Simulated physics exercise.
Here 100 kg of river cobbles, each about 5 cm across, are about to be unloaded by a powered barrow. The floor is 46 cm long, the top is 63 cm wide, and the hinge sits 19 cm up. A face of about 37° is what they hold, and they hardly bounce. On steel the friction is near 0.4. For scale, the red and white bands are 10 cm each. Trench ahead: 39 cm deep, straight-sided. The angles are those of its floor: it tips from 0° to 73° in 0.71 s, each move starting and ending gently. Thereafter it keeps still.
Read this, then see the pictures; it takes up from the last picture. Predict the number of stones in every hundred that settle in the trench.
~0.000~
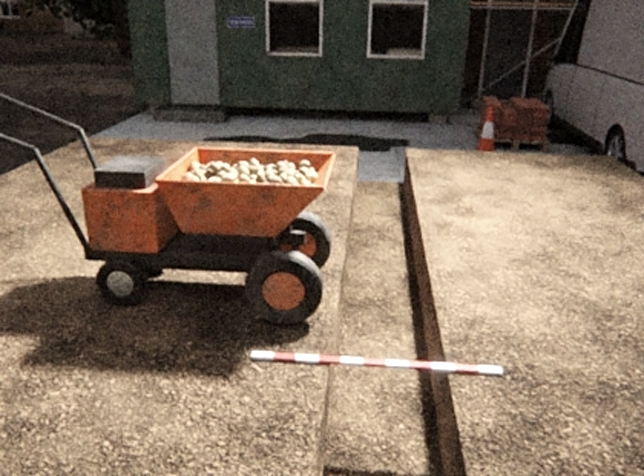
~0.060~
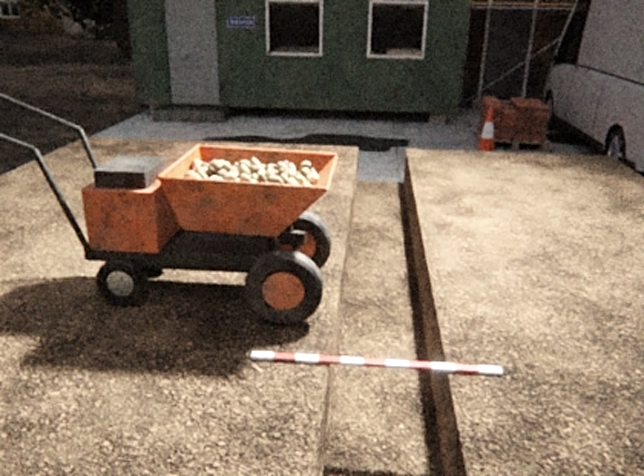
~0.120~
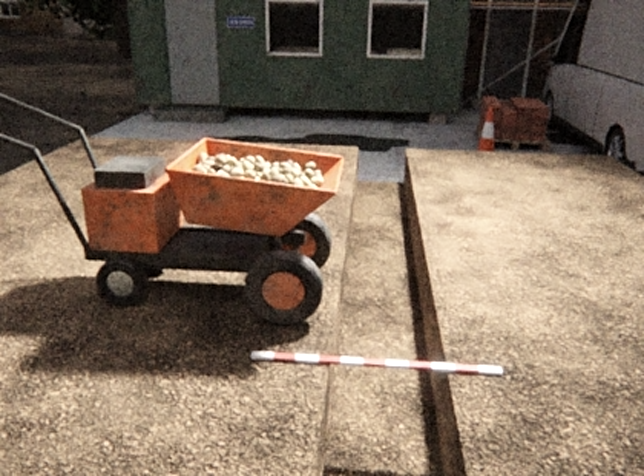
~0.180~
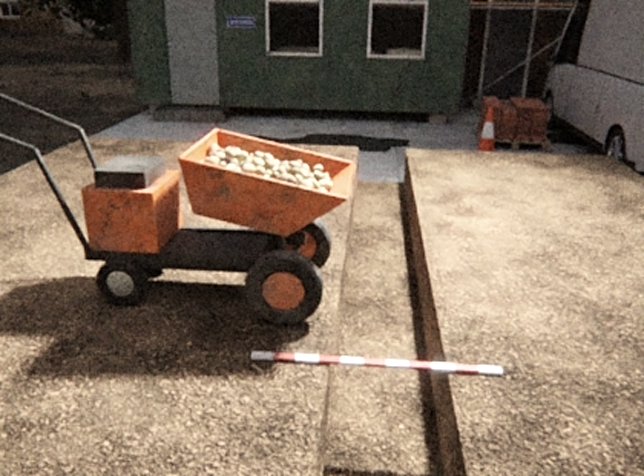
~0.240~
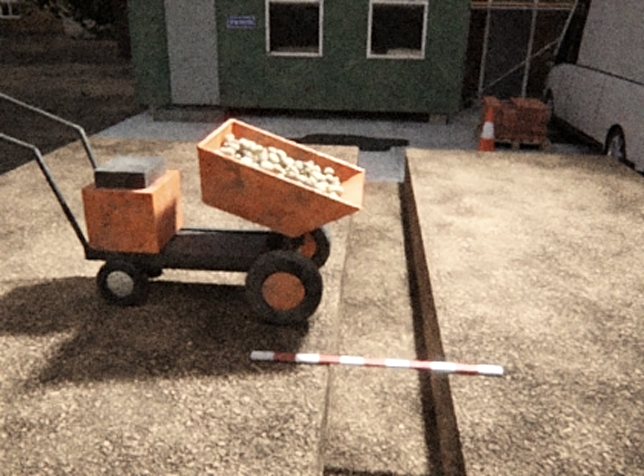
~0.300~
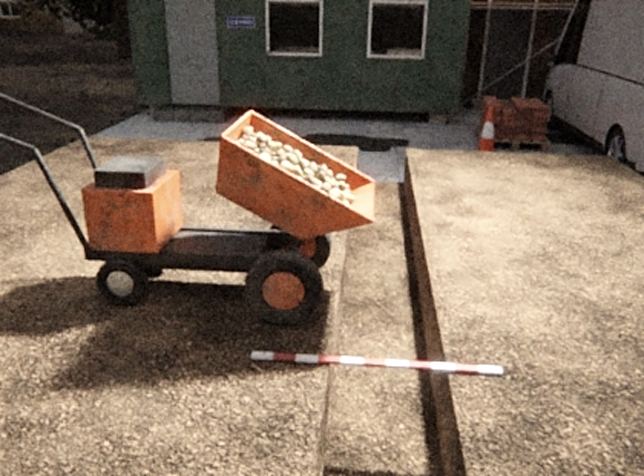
Close to 51 in a hundred.
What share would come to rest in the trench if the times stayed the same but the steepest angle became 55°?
Expect roughly 45 per cent.
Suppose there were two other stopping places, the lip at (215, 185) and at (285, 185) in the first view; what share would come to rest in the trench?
Around 85 and then 95 percent.
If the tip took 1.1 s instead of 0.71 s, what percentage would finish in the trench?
Then some 60 per cent would.
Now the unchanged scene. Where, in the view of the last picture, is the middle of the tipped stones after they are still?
I'd point somewhere around (427, 345).
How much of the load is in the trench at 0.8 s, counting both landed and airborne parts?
By that moment, roughly 25 per cent of the load.
After 0.5 s the floor is at 61°; 100 % in the tray; the foremost stones are at (390, 247).
After 0.8 s the floor is at 73°; 57 % in the tray, 24 % in the trench, 19 % past the trench; the foremost stones are at (477, 308).
After 1.2 s the floor is at 73°; 9 % in the tray, 41 % in the trench, 50 % past the trench; the foremost stones are at (606, 314).
After 3.1 s the floor is at 73°; 0 % in the tray, 51 % in the trench, 49 % past the trench; the foremost stones are past the picture's edge.
